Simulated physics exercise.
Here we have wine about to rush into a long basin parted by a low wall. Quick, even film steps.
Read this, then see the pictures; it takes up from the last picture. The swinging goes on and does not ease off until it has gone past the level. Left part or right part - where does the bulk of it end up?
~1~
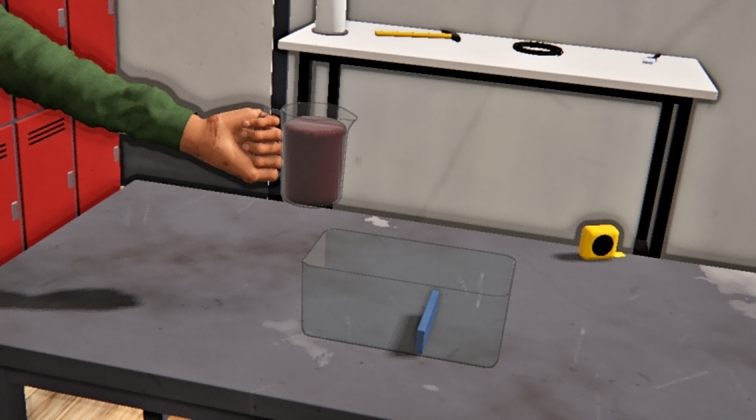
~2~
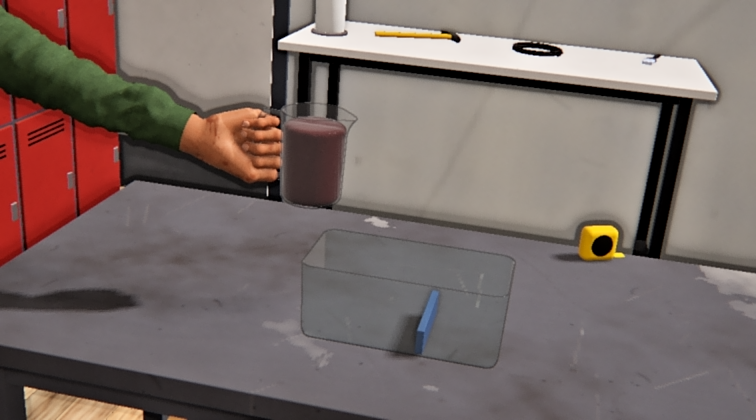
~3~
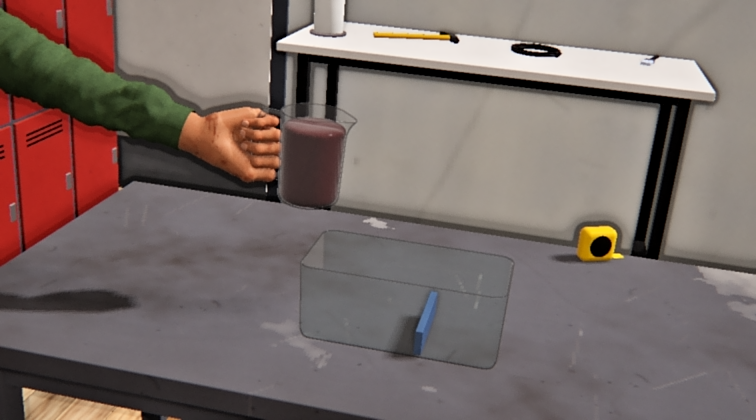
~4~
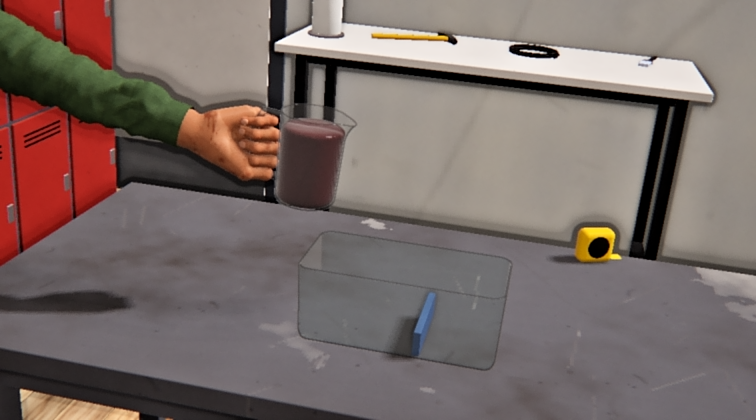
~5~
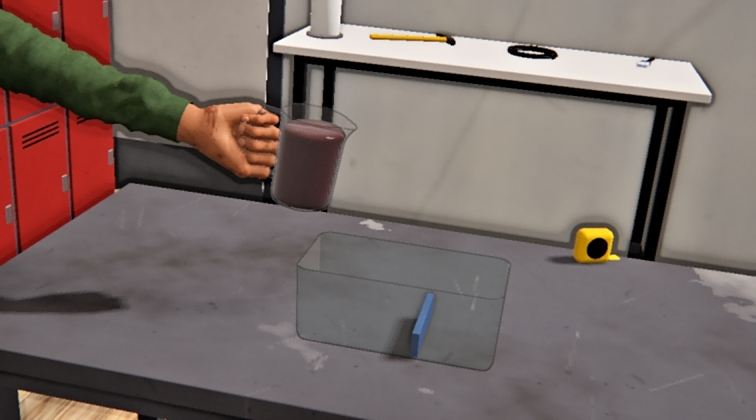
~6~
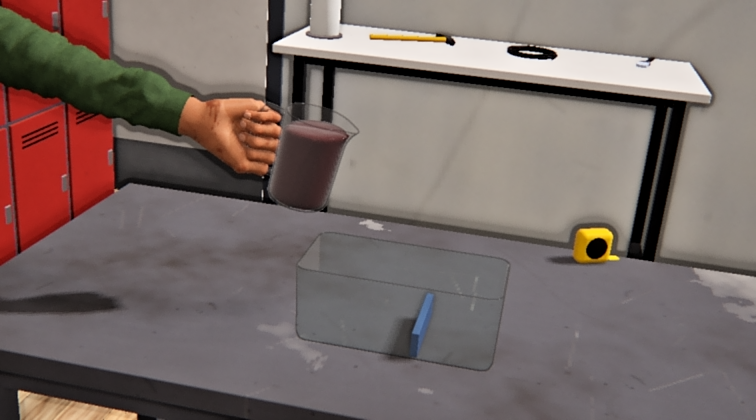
The biggest share sits in the leftmost section.
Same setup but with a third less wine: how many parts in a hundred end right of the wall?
5 in a hundred.
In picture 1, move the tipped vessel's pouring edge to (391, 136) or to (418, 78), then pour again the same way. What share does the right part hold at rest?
Near 55 in a hundred first, near 75 in a hundred second.
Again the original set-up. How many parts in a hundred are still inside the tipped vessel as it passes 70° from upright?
Roughly 85 percent.
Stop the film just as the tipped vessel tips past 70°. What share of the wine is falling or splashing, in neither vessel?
Roughly 15 %.
A moment on, the tilt is 70° and 84 per cent is still to pour, 2 is left of the wall and 0 right of it.
Next, the tilt is 101° and 36 per cent is still to pour, 42 is left of the wall and 0 right of it.
Then the tilt is 104° and 5 per cent is still to pour, 84 is left of the wall and 3 right of it.
Later the tilt is 104° and 0 per cent is still to pour, 92 is left of the wall and 5 right of it.
Finally, 93 per cent lies left of the wall, 5 right of it and 2 outside.
